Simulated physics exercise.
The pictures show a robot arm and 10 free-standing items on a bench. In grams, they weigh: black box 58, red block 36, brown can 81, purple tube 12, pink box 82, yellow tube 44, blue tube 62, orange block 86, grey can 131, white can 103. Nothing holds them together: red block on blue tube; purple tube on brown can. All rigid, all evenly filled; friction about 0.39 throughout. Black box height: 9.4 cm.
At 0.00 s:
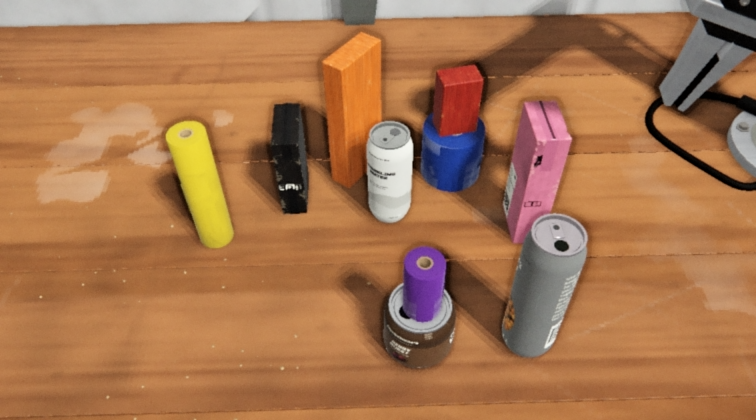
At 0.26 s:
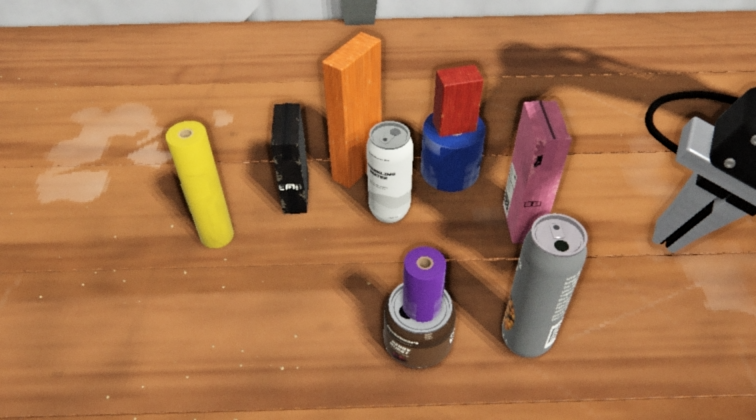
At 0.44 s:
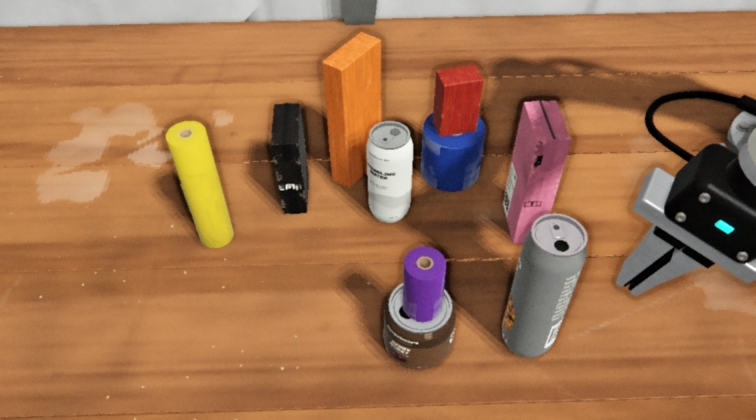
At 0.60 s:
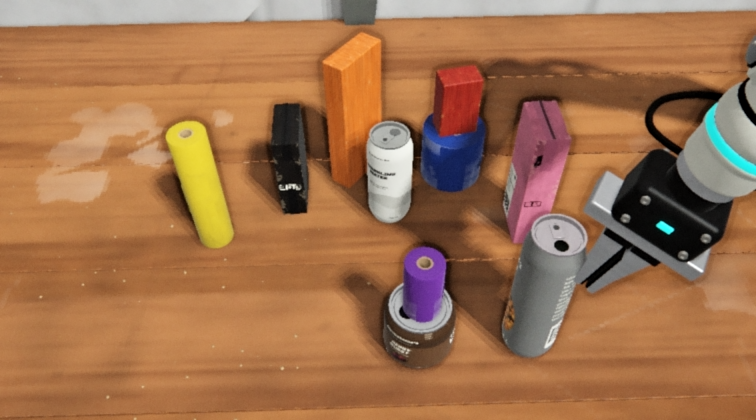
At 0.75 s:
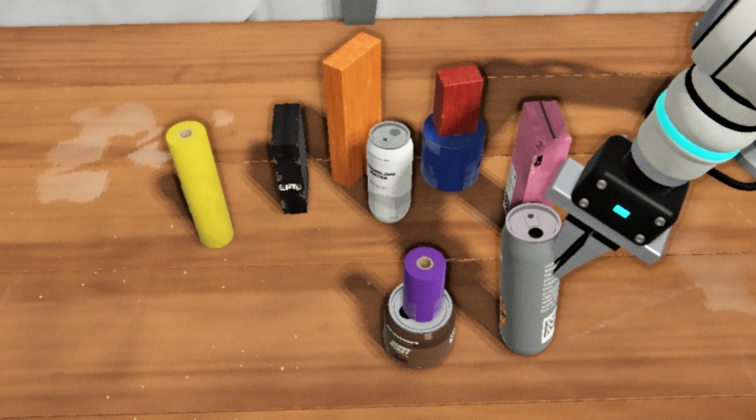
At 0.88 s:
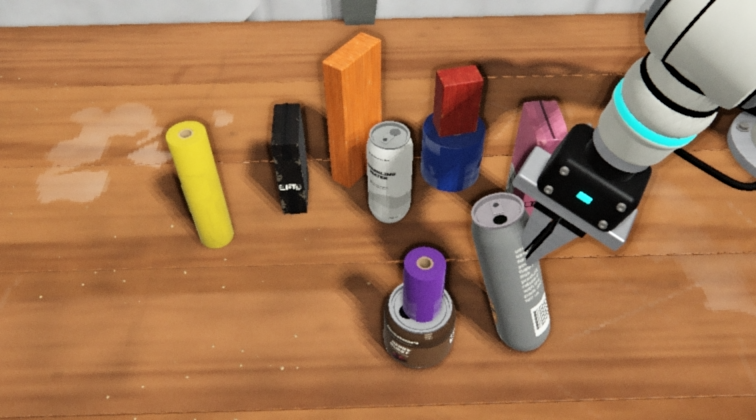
A robot arm came in from the right across a wooden bench of upright cans, blocks and tubes, then pushed against the tall grey can, which tilted over to the left.
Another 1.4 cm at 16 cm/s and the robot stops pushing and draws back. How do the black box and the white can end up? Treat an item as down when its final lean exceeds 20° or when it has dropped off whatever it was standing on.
Black box: On its feet; white can: On its feet.
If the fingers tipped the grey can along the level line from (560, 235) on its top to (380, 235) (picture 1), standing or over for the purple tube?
I expect the purple tube to be toppled.
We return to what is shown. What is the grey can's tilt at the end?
About 90°.
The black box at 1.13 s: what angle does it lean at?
Roughly 0 degrees from upright.
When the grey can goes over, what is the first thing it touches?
It's the white can.
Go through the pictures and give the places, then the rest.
In the first frame, fingers at (692, 62); grey can (541, 293) upright; black box (291, 160), white can (389, 175).
In the second frame, fingers at (687, 206); grey can (541, 293) upright; red block (457, 102), brown can (419, 326).
In the third frame, fingers at (649, 252); grey can (541, 293) upright; purple tube (423, 285), pink box (533, 176).
In the fourth frame, fingers at (603, 251); grey can (540, 293) upright; yellow tube (203, 189), blue tube (452, 150).
In the fifth frame, fingers at (568, 237); grey can (529, 286) leaning 8°; orange block (355, 115).
In the sixth frame, fingers at (537, 225); grey can (513, 278) leaning 18°; black box (291, 160), white can (389, 175).
After 1.13 s, leaning grey can 73°.
After 1.43 s, leaning grey can 90°.
After 1.88 s, white can and grey can touch at 1.73 s; leaning grey can 90°.
At rest, past 20° or fallen, grey can. Standing, pink box, blue tube, white can, brown can, orange block, black box, yellow tube, purple tube and red block.
